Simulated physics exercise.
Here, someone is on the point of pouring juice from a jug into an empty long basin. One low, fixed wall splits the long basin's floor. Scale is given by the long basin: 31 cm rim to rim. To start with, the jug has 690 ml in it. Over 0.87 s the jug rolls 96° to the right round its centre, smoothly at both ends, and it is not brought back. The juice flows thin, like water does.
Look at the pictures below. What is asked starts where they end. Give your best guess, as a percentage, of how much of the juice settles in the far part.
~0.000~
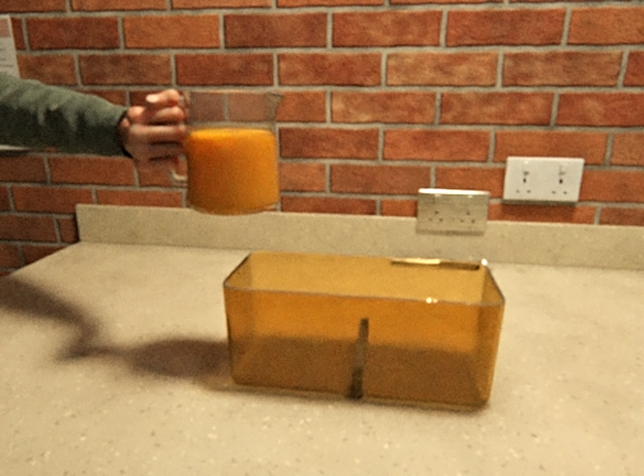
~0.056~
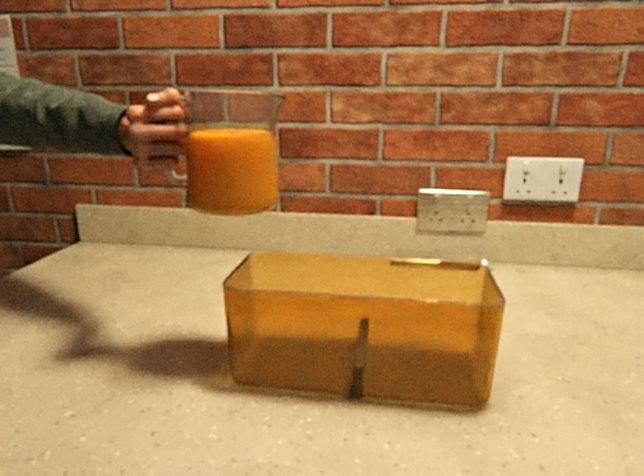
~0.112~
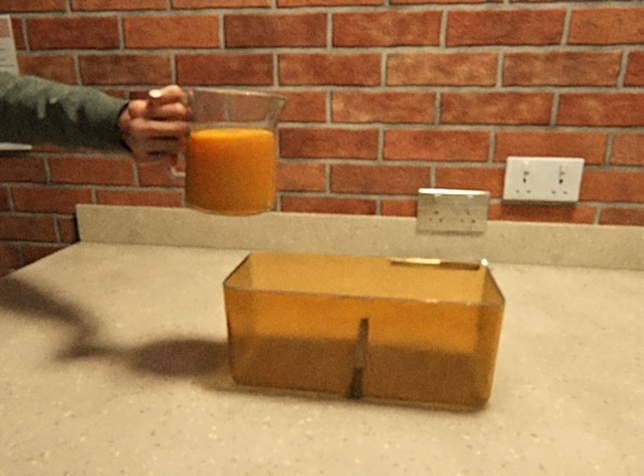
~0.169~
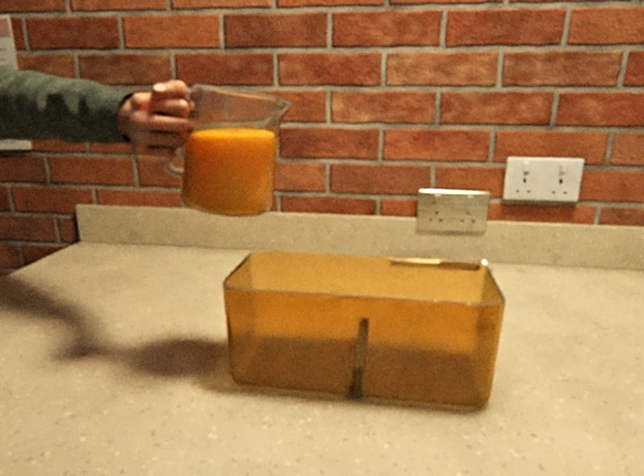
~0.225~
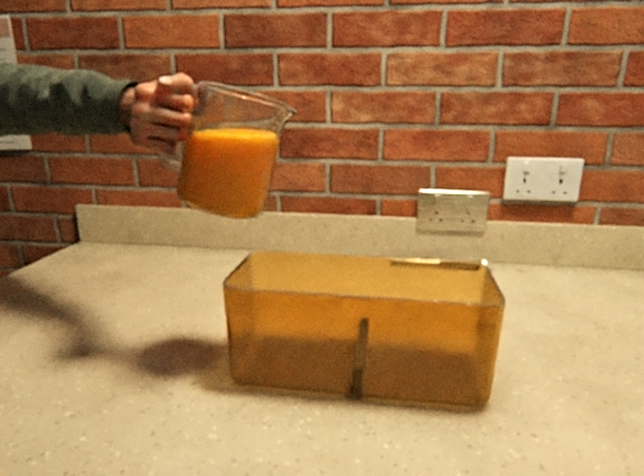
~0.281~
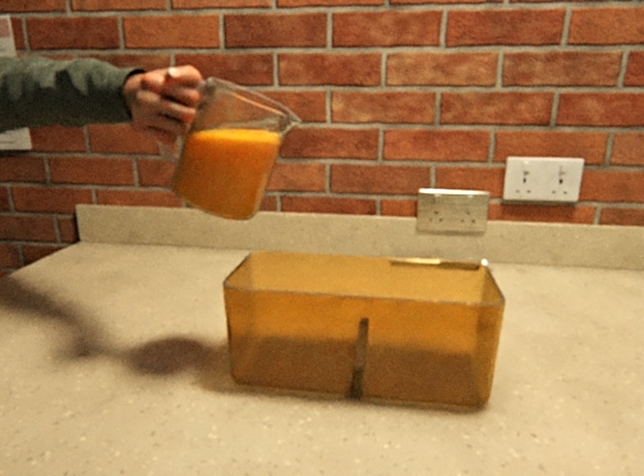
I would say 45 per cent of it settles there.
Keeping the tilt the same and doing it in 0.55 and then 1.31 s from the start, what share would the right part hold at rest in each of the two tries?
45 then 45 %.
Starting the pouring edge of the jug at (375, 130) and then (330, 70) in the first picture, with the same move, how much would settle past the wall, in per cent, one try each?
90 then 90 %.
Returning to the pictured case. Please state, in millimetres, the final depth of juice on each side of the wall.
On the left it stands about 20 mm, on the right about 16 mm.
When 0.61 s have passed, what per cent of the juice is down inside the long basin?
Roughly 0 percent of it.
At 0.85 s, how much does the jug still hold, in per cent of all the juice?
Close to 44 in a hundred.
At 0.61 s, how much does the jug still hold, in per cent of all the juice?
I'd put it near 90 percent.
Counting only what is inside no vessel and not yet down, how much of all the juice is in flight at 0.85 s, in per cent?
24 per cent or so.
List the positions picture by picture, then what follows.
Tilt 0°; pouring edge (284, 94); surface from (194, 132) to (274, 133); the long basin's rim runs from (238, 268) to (495, 283); the wall's top is at (362, 340), in the first picture.
Tilt 1°; pouring edge (285, 95); surface from (195, 132) to (273, 133), in the second picture.
Tilt 4°; pouring edge (288, 98); surface from (195, 132) to (274, 134), in the third picture.
Tilt 9°; pouring edge (292, 103); surface from (195, 133) to (275, 134), in the fourth picture.
Tilt 15°; pouring edge (296, 111); surface from (194, 135) to (278, 135), in the fifth picture.
Tilt 23°; pouring edge (301, 121); surface from (191, 145) to (281, 136), in the sixth picture.
By 0.61 s the tilt is 76° and 90 per cent is still to pour, 0 is left of the wall and 0 right of it.
By 0.85 s the tilt is 96° and 45 per cent is still to pour, 20 is left of the wall and 12 right of it.
By 1.10 s the tilt is 96° and 17 per cent is still to pour, 33 is left of the wall and 41 right of it.
By 1.37 s the tilt is 96° and 6 per cent is still to pour, 46 is left of the wall and 44 right of it.
At rest 53 per cent lies left of the wall, 45 right of it and 1 outside.
